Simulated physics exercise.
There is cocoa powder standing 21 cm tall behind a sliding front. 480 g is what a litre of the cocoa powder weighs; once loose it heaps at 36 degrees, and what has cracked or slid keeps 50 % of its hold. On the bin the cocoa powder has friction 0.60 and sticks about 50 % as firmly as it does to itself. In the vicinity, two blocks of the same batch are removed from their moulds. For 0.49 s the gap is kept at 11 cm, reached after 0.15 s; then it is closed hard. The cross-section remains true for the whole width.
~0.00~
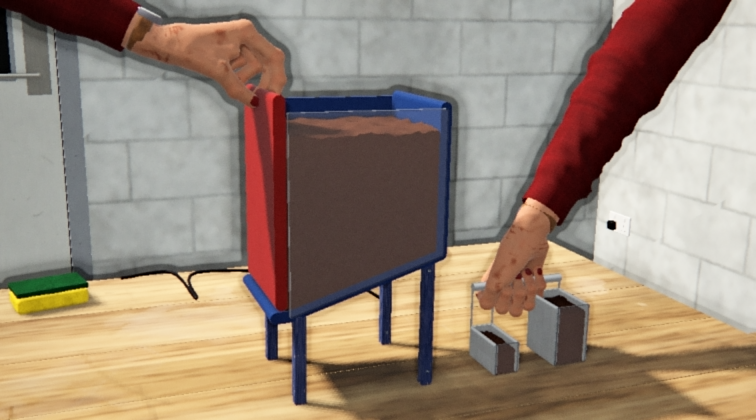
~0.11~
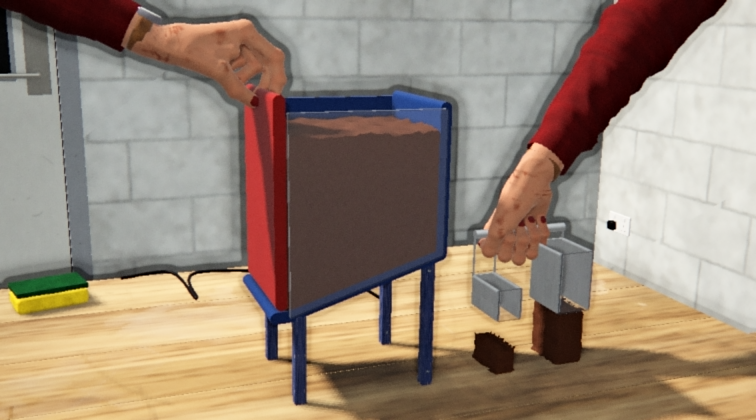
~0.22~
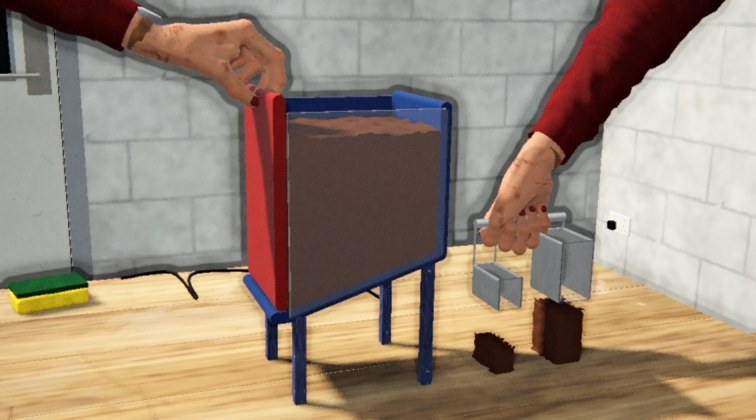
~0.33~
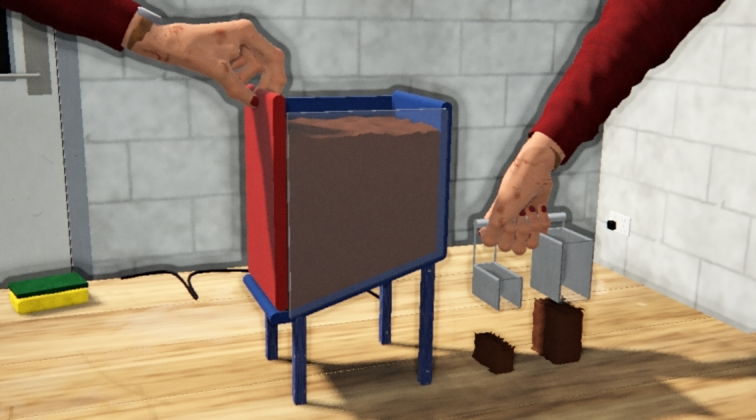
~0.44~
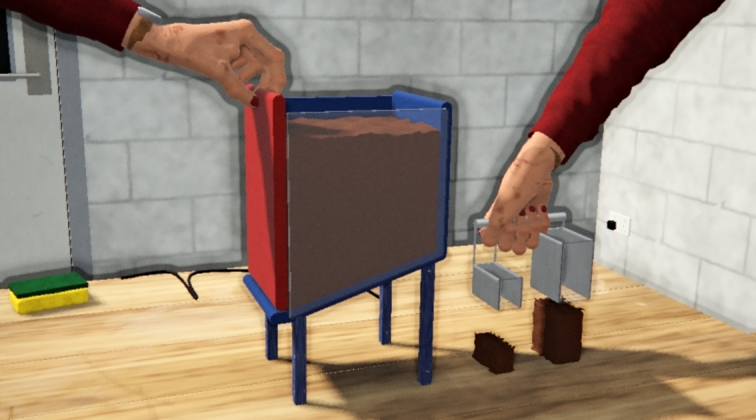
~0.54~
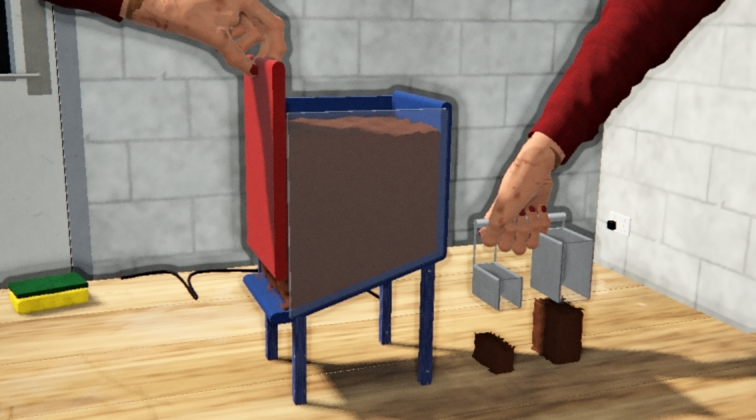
On a wooden tabletop, a hand lifts moulds off two brown blocks, then another raises a red hatch slightly.
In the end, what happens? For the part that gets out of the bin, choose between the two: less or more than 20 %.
Choice: Less.
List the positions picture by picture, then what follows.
The first frame shows top of the hatch at (280, 102), not yet moved; top of the cocoa powder at (418, 132); blocks stand 3.4 cm, 7.4 cm (left to right).
The second frame shows top of the hatch at (280, 102), not yet moved; top of the cocoa powder at (418, 132); blocks stand 3.4 cm, 7.4 cm (left to right).
The third frame shows top of the hatch at (280, 102), not yet moved; top of the cocoa powder at (418, 132); blocks stand 3.4 cm, 7.4 cm (left to right).
The fourth frame shows top of the hatch at (280, 102), not yet moved; top of the cocoa powder at (418, 132); blocks stand 3.4 cm, 7.4 cm (left to right).
The fifth frame shows top of the hatch at (280, 102), not yet moved; top of the cocoa powder at (418, 132); blocks stand 3.4 cm, 7.4 cm (left to right).
The sixth frame shows top of the hatch at (279, 68), moved 3.6 cm; top of the cocoa powder at (418, 132); blocks stand 3.4 cm, 7.4 cm (left to right).
After 0.71 s, the hatch is 11 cm open and 0 % is out.
After 0.90 s, the hatch is 11 cm open and 0 % is out.
After 1.09 s, the hatch is 11 cm open and 1 % is out.
After 1.28 s, the hatch is 3.0 cm open and 7 % is out.
After 1.58 s, at the end, the hatch is shut and 7 % is out.
